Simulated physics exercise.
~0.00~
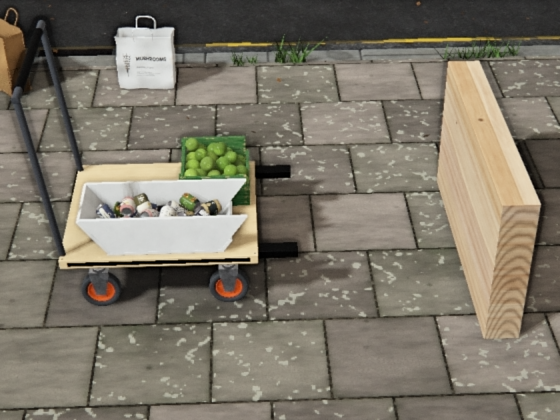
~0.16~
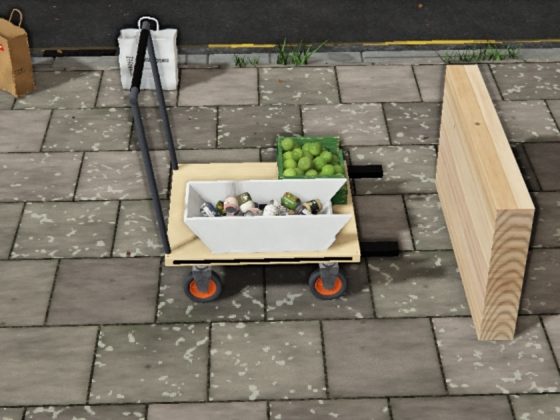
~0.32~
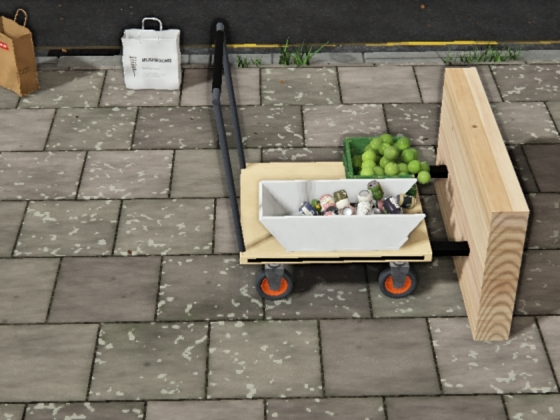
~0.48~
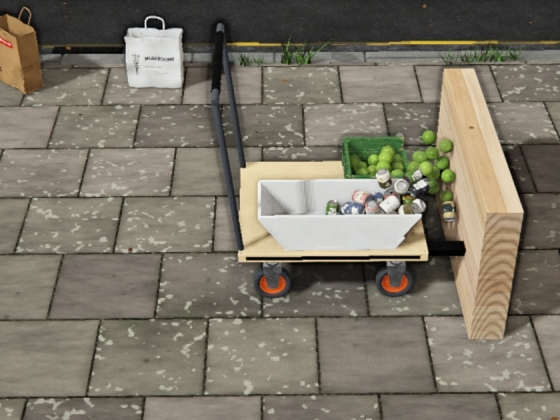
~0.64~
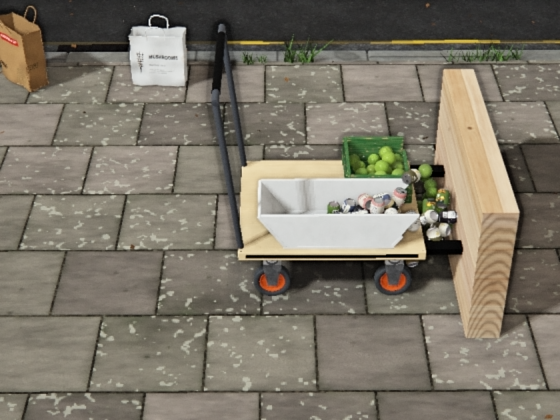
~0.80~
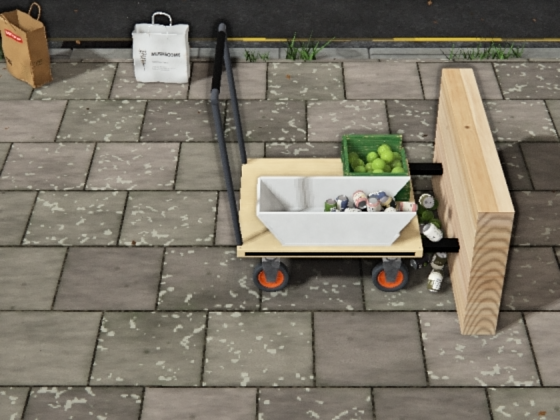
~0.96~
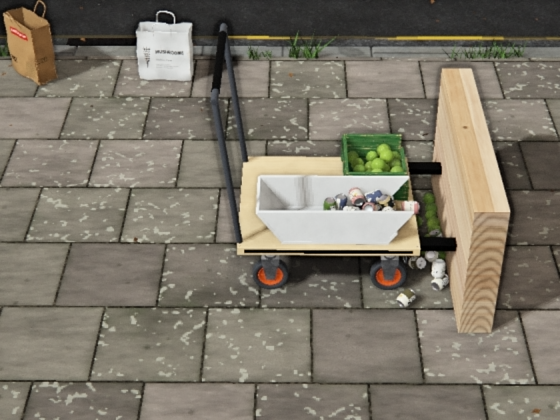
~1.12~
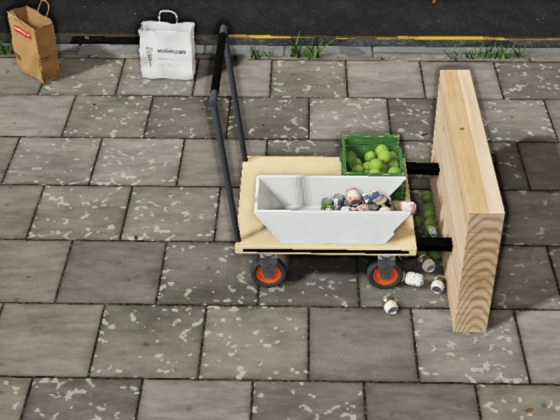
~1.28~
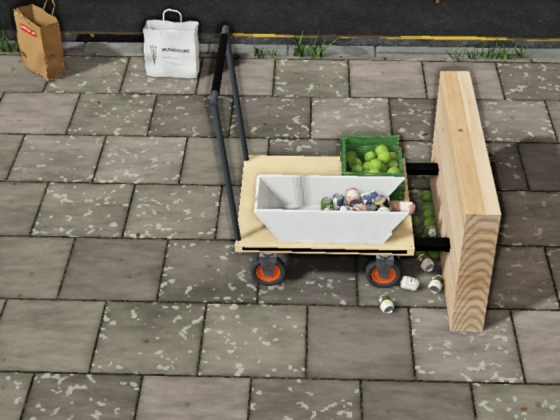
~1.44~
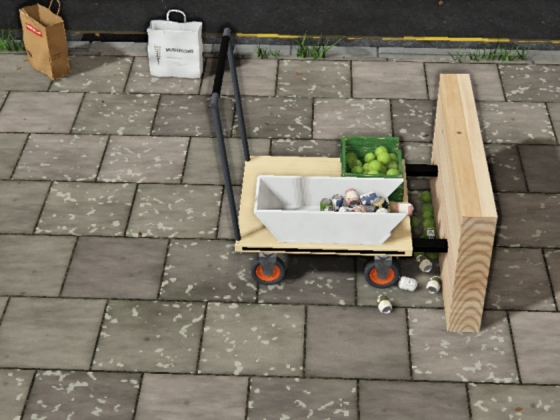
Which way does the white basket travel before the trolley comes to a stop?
The white basket moves to the right, riding on the trolley toward the wooden wall.
